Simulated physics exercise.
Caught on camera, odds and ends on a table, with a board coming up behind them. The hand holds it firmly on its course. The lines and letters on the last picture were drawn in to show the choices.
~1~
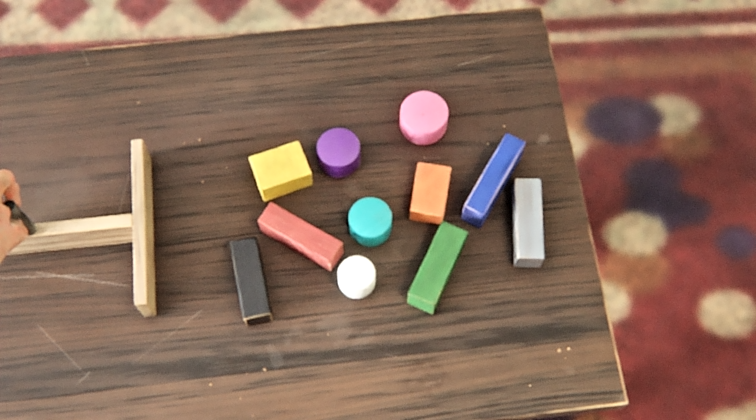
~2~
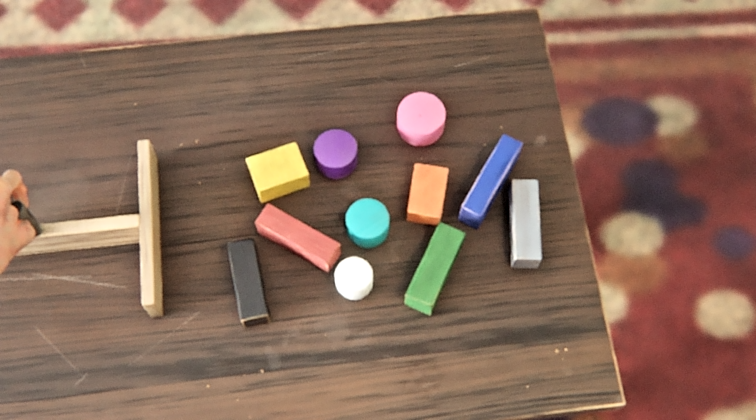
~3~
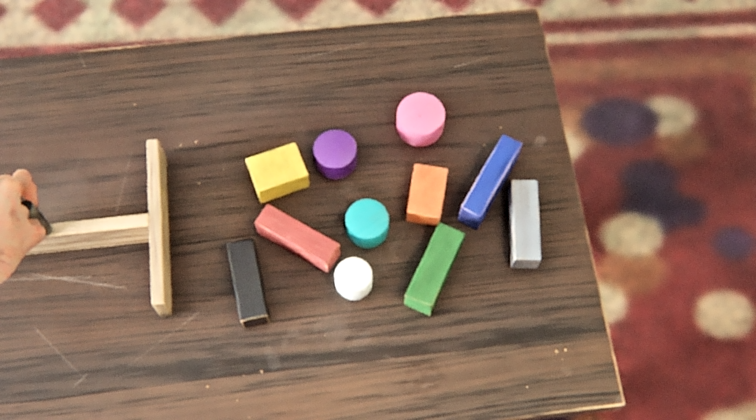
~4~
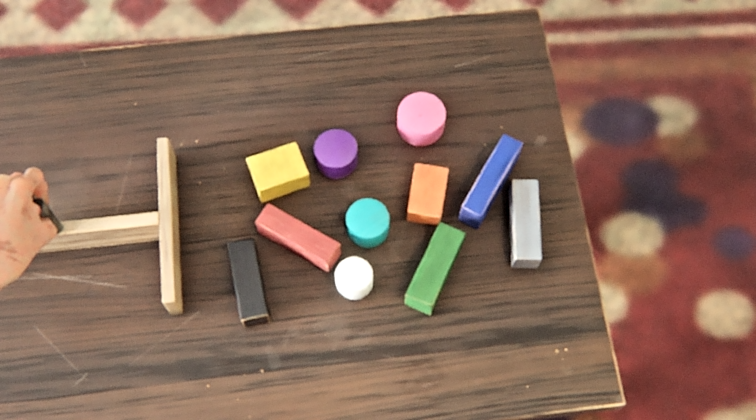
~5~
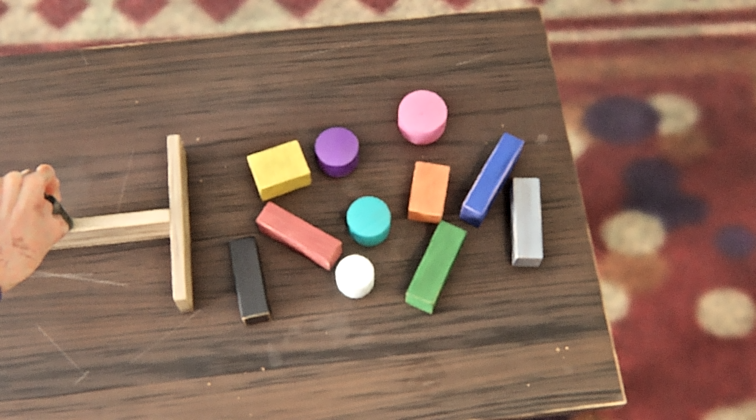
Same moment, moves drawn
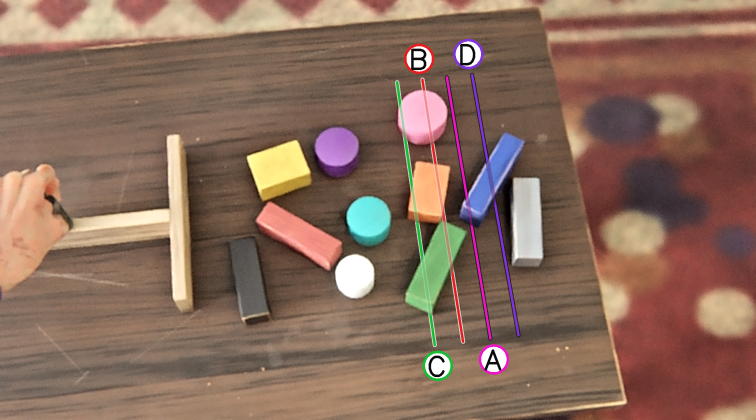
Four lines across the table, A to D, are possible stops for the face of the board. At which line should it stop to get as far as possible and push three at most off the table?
No fourth one falls up to D.
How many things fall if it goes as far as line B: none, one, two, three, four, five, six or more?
In all, none.
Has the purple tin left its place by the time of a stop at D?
Yes.
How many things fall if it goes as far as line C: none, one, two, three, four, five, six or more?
By then, none.
On the copy, A at (467, 201); B at (442, 203); C at (415, 206); D at (494, 198).
On D. First, board (291, 202); white tin (359, 279); black stick (318, 273).
Then, board (405, 190); grey stick (557, 228); blue stick (545, 185).
Finally, board (493, 181); blue stick over the edge; grey stick over the edge; three fallen.
By contrast, A is within the limit but short; B is within the limit but short; C is within the limit but short.
